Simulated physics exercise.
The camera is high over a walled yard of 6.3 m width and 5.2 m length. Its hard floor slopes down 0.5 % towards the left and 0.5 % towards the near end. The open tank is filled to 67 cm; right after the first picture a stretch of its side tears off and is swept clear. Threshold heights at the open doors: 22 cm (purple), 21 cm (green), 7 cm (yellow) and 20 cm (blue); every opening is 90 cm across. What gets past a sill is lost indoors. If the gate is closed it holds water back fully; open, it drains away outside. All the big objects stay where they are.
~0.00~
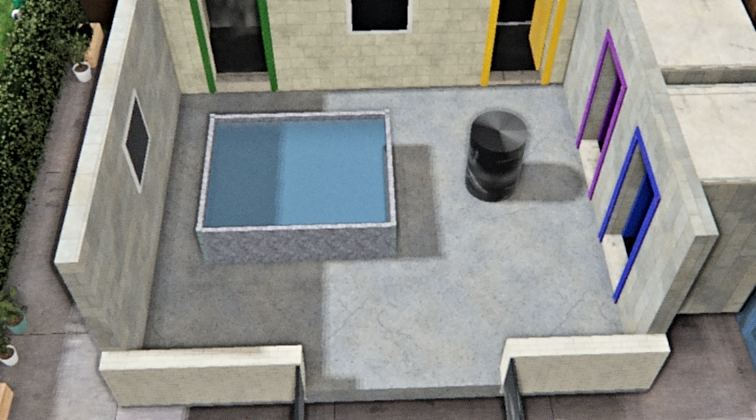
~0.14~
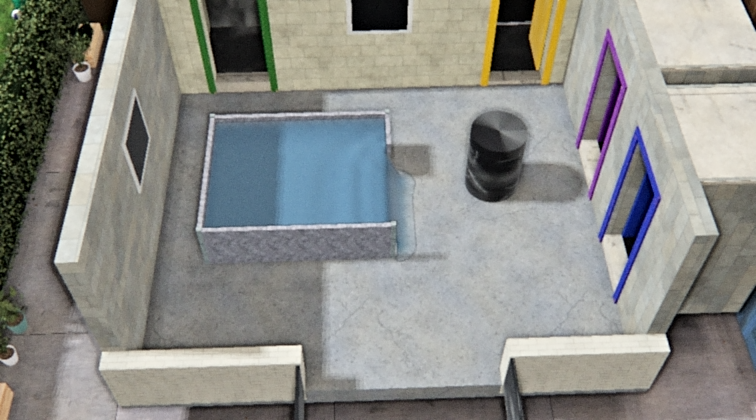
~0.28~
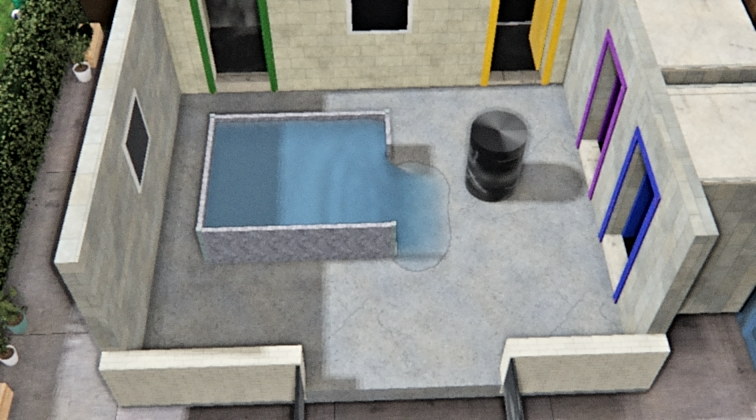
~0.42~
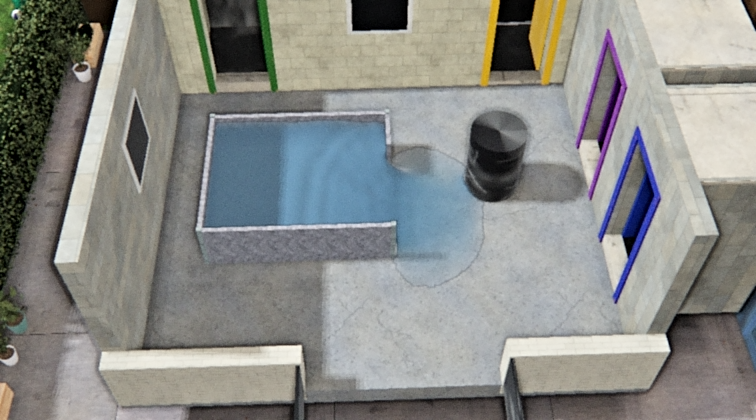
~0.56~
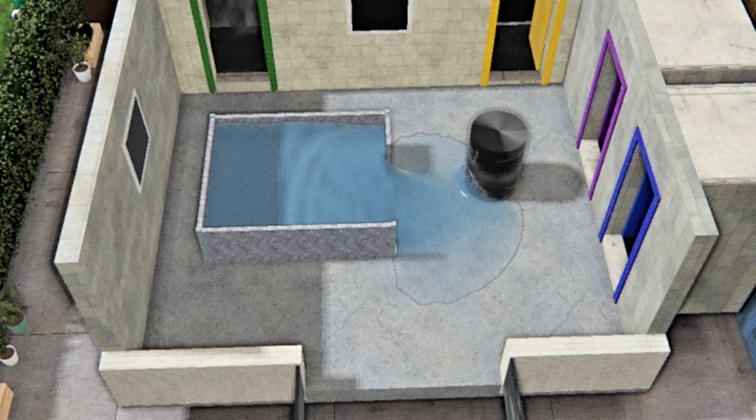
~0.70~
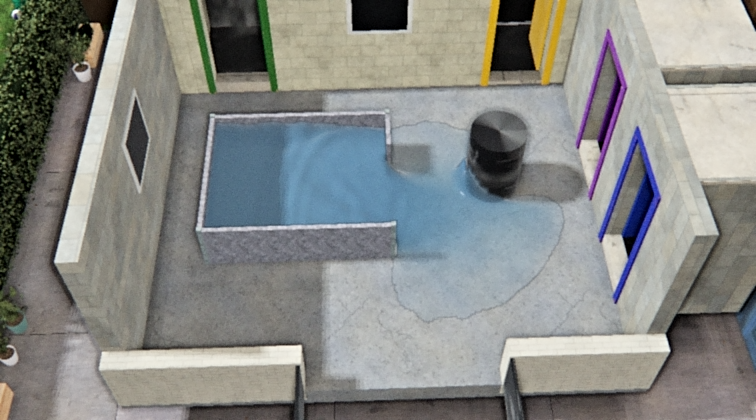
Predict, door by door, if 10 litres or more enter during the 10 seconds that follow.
The water let in: At the purple door it stays under the limit; at the green door it keeps below the limit; at the yellow door it goes over the limit; at the blue door it exceeds the limit.
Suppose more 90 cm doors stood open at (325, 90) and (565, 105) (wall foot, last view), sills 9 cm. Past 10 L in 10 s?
In that order: Below, above.
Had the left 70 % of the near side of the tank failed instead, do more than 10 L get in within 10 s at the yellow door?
Against that limit: Yellow above.
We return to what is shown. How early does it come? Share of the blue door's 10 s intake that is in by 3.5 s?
About 85 per cent.
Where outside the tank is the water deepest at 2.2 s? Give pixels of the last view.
At about (622, 338).
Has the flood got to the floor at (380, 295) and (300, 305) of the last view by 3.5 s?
In turn: Dry, still dry.
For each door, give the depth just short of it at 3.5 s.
In cm: Purple 10, green 1, yellow 17, blue 29.
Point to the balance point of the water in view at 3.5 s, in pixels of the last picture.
Near (426, 222).
After 1.4 s water covers 35 % of the floor and is deepest (42 cm) near (467, 193); purple door 6 cm at the sill, 0 L in, green door not reached, yellow door not reached, blue door 32 cm at the sill, 3 L in.
After 2.2 s water covers 50 % of the floor and is deepest (53 cm) near (622, 338); purple door 11 cm at the sill, 0 L in, green door not reached, yellow door 12 cm at the sill, 5 L in, blue door 35 cm at the sill, 47 L in.
After 3.5 s water covers 60 % of the floor and is deepest (34 cm) near (628, 362); purple door 10 cm at the sill, 0 L in, green door not reached, yellow door 17 cm at the sill, 39 L in, blue door 29 cm at the sill, 119 L in.
After 6.0 s water covers 95 % of the floor and is deepest (18 cm) near (545, 365); purple door 10 cm at the sill, 0 L in, green door 3 cm at the sill, 0 L in, yellow door 16 cm at the sill, 105 L in, blue door 17 cm at the sill, 142 L in.
After 10.0 s water covers 95 % of the floor and is deepest (16 cm) near (247, 98); purple door 9 cm at the sill, 0 L in, green door 15 cm at the sill, 0 L in, yellow door 10 cm at the sill, 190 L in, blue door 10 cm at the sill, 142 L in.
